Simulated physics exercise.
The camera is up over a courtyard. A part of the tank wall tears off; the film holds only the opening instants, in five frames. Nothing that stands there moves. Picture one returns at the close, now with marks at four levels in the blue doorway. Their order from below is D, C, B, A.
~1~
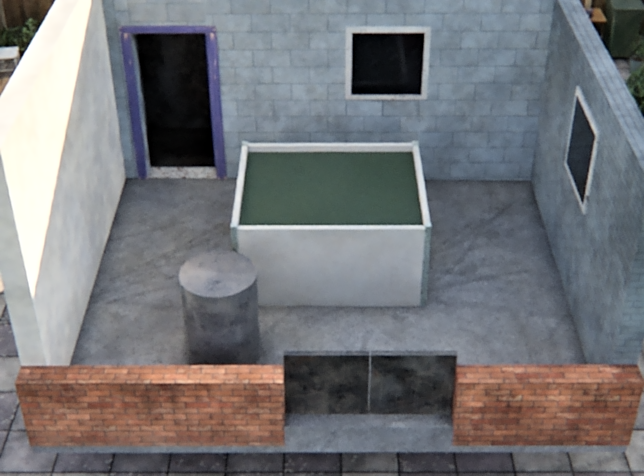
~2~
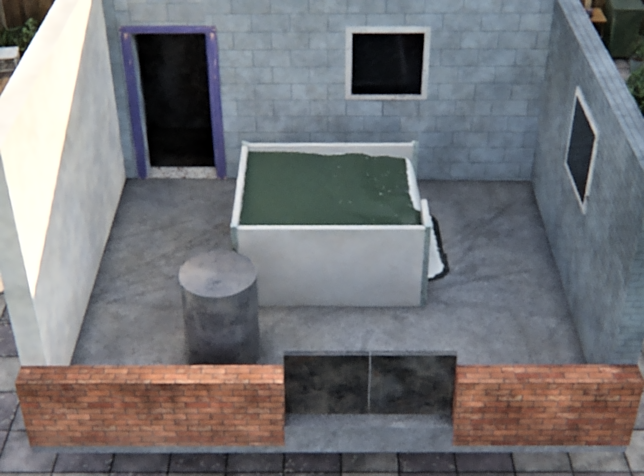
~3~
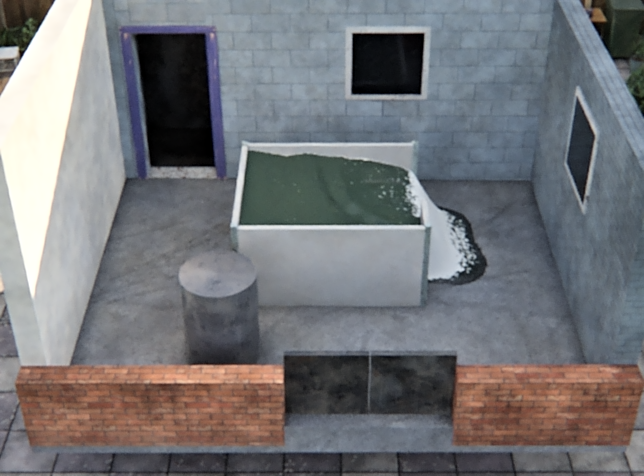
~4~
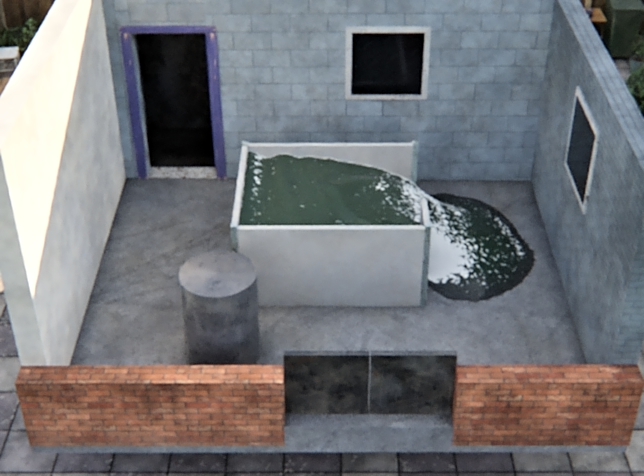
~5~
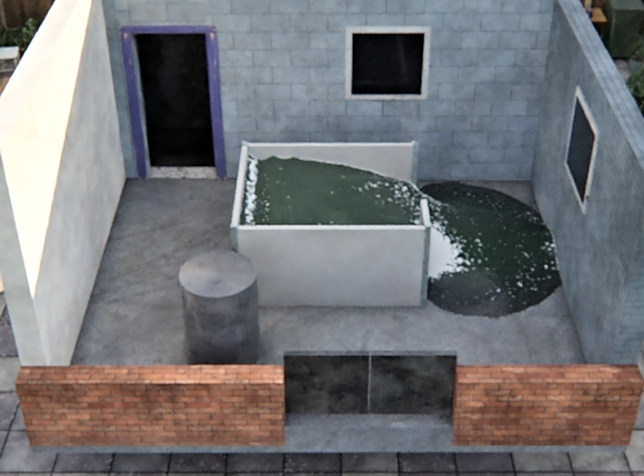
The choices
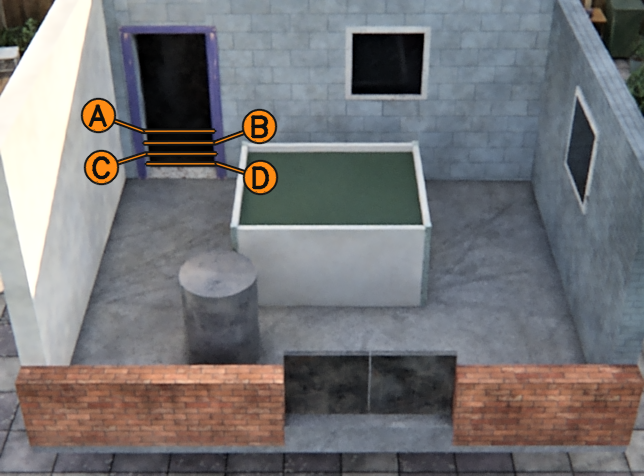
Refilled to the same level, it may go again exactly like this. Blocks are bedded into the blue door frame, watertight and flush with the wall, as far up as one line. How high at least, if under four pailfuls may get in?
Line D just does it.
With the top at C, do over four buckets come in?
No, not at all.
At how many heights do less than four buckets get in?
All four.
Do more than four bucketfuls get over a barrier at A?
No.
In orange, A at (178, 131); B at (179, 142); C at (180, 153); D at (181, 163); from the bottom up D, C, B, A.
Choosing A, nothing gets over.
Choosing B, nothing gets over.
Choosing C, nothing gets over.
Choosing D, a bucket or two gets in.
